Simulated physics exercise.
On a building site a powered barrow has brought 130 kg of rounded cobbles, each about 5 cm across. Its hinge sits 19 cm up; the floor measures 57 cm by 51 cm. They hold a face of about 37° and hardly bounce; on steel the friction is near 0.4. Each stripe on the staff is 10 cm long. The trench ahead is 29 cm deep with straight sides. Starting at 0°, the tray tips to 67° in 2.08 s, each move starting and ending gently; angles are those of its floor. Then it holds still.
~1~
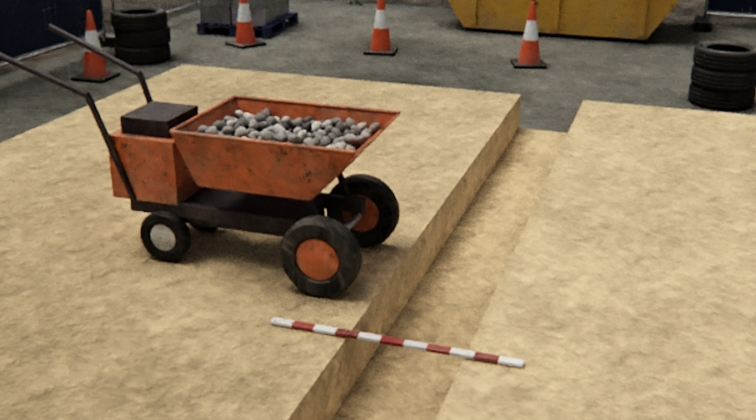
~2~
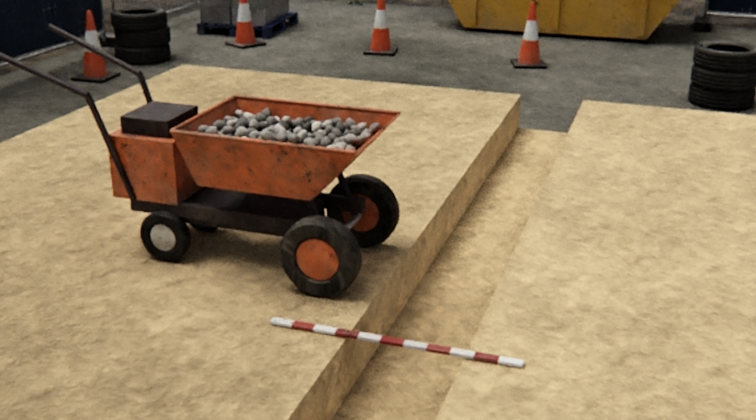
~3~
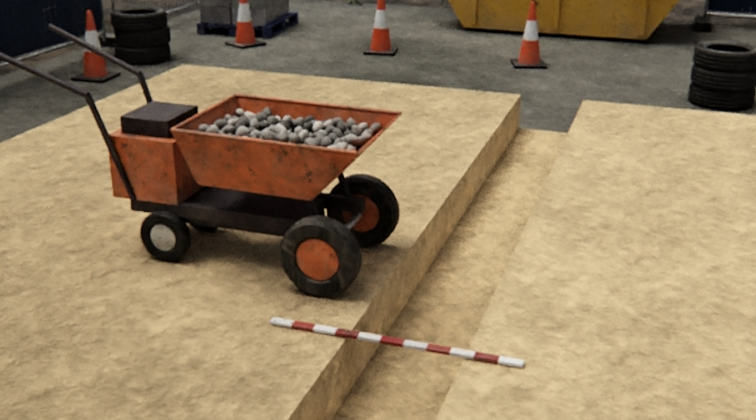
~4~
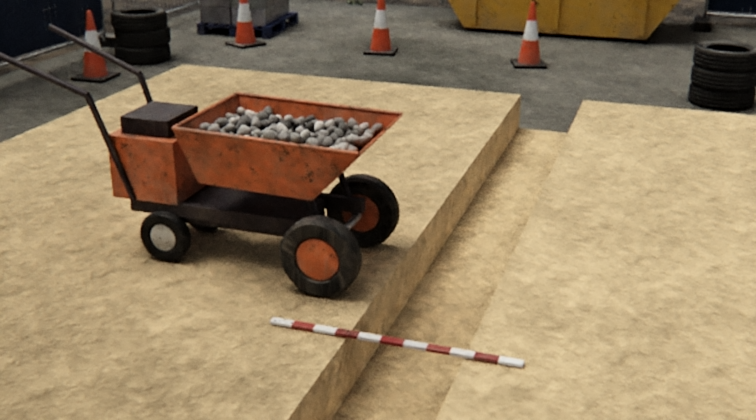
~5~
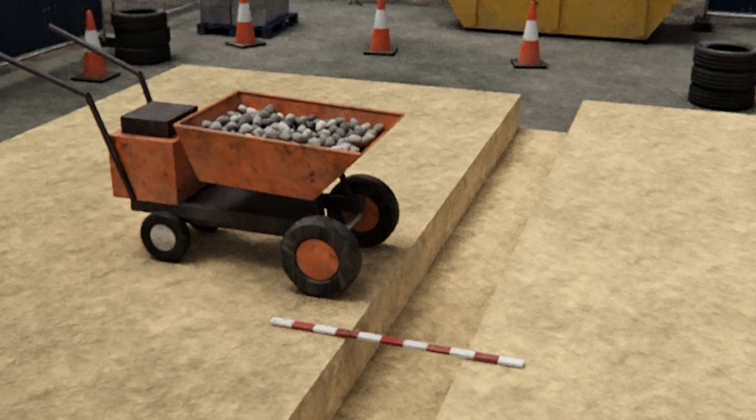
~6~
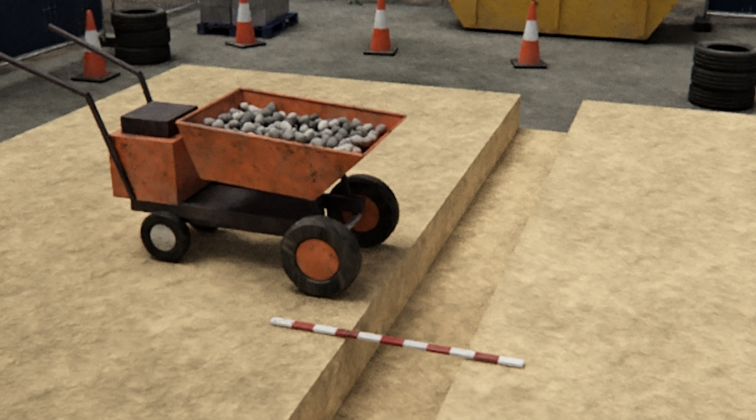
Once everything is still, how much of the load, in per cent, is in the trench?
Close to 64 in a hundred.
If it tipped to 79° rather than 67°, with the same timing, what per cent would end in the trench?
It would be near 60 per cent.
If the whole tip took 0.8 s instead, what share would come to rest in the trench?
It would be near 45 per cent.
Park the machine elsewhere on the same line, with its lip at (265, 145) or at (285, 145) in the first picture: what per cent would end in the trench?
Near 100 per cent from the first place, 100 from the second.
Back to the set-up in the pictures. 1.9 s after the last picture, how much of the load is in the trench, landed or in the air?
About 30 per cent by then.
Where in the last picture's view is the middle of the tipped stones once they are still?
Their middle is at about (478, 324).
Then, 1.3 s after the last picture the floor is at 57°, 99 % in the tray, 1 % in the trench; the foremost stones are at (452, 230).
Then, 1.9 s after the last picture the floor is at 67°, 42 % in the tray, 30 % in the trench, 28 % past the trench; the foremost stones are at (584, 313).
Then, 2.2 s after the last picture the floor is at 67°, 18 % in the tray, 45 % in the trench, 37 % past the trench; the foremost stones are at (667, 324).
Then, 4.2 s after the last picture the floor is at 67°, 0 % in the tray, 64 % in the trench, 36 % past the trench; the foremost stones are at (709, 336).
